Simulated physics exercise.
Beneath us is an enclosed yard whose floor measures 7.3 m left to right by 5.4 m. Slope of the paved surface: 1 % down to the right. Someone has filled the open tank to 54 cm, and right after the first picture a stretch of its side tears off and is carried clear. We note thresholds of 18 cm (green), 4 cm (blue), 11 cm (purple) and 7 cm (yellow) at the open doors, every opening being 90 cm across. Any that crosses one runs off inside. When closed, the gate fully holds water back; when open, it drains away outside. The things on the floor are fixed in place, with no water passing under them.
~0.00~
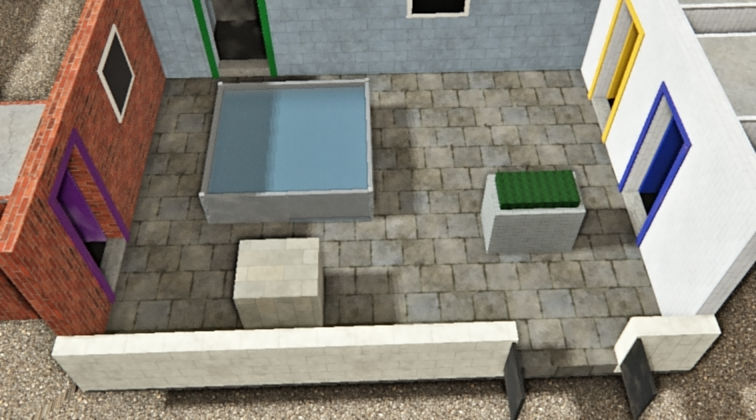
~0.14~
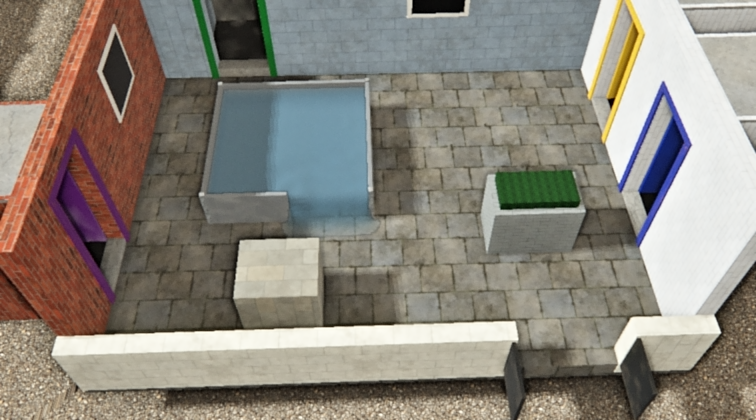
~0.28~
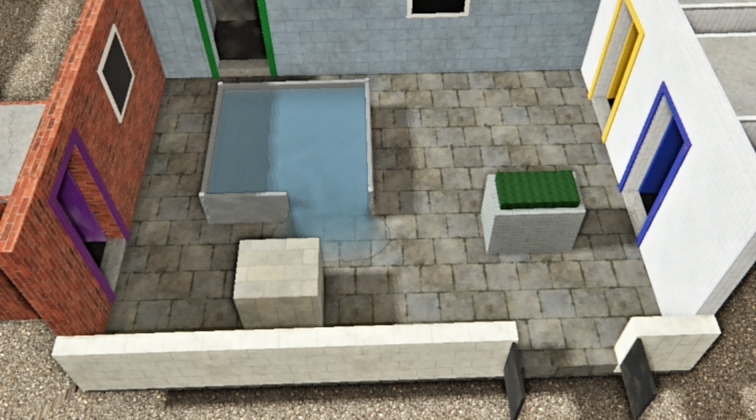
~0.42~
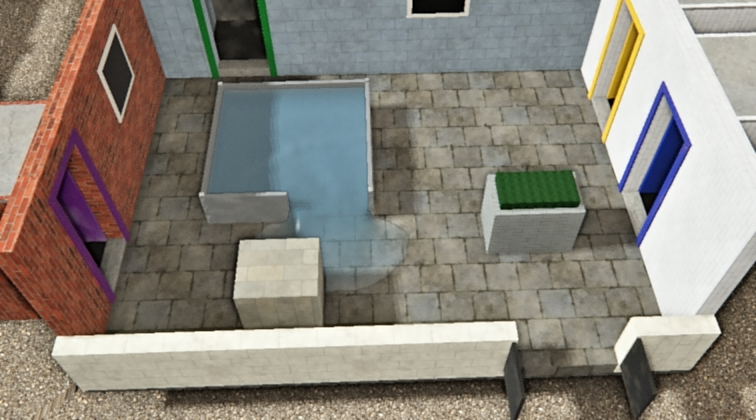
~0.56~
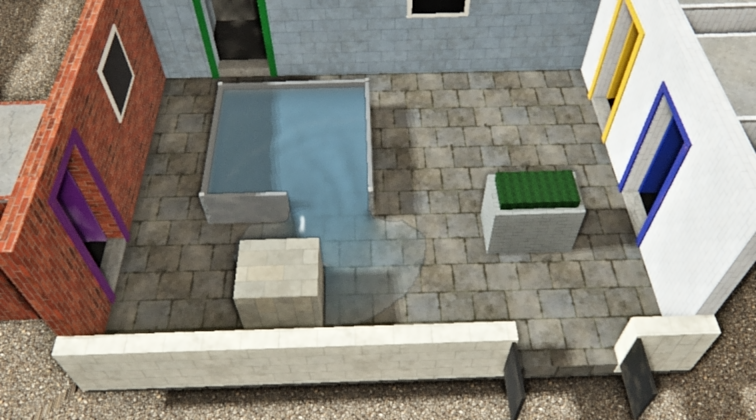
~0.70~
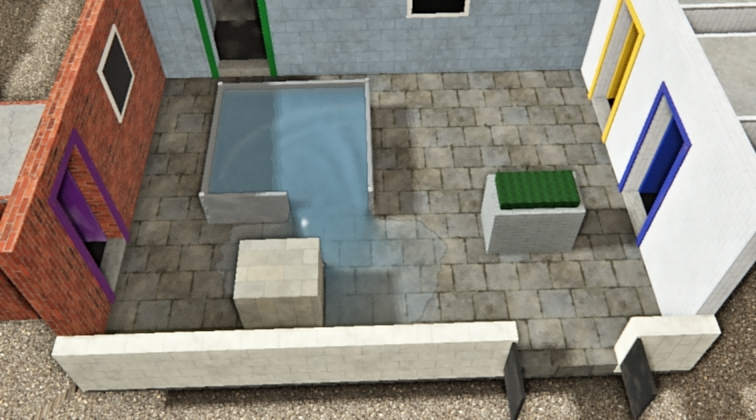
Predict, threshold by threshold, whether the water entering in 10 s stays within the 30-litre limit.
In order: Green door: Lags behind the figure; blue door: Outstrips the figure; purple door: Lags behind the figure; yellow door: Lags behind the figure.
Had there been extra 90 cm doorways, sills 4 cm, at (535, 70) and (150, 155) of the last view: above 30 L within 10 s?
The first door gets there and the second falls short.
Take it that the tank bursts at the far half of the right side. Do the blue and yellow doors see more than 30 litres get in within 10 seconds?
Outcome at blue: Exceeded; outcome at yellow: Exceeded.
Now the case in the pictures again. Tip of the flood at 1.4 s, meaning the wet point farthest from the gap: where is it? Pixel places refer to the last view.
That's around (495, 350) in the last picture.
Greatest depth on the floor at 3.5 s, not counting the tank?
Around 26 centimetres deep.
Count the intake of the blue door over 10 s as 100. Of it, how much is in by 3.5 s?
Roughly 0%.
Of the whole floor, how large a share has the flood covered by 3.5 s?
Around 50 per cent.
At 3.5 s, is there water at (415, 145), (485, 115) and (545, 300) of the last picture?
Untouched, untouched, submerged.
After 1.4 s water covers 20 % of the floor and is deepest (38 cm) near (315, 272); green door not reached, blue door not reached, purple door not reached, yellow door not reached.
After 2.2 s water covers 35 % of the floor and is deepest (38 cm) near (315, 272); green door not reached, blue door not reached, purple door 11 cm at the sill, 0 L in, yellow door not reached.
After 3.5 s water covers 50 % of the floor and is deepest (26 cm) near (315, 272); green door not reached, blue door 9 cm at the sill, 0 L in, purple door 14 cm at the sill, 5 L in, yellow door not reached.
After 6.0 s water covers 75 % of the floor and is deepest (18 cm) near (650, 308); green door 5 cm at the sill, 0 L in, blue door 9 cm at the sill, 44 L in, purple door 8 cm at the sill, 10 L in, yellow door 4 cm at the sill, 0 L in.
After 10.0 s water covers 90 % of the floor and is deepest (12 cm) near (648, 345); green door 8 cm at the sill, 0 L in, blue door 7 cm at the sill, 88 L in, purple door 5 cm at the sill, 11 L in, yellow door 6 cm at the sill, 2 L in.
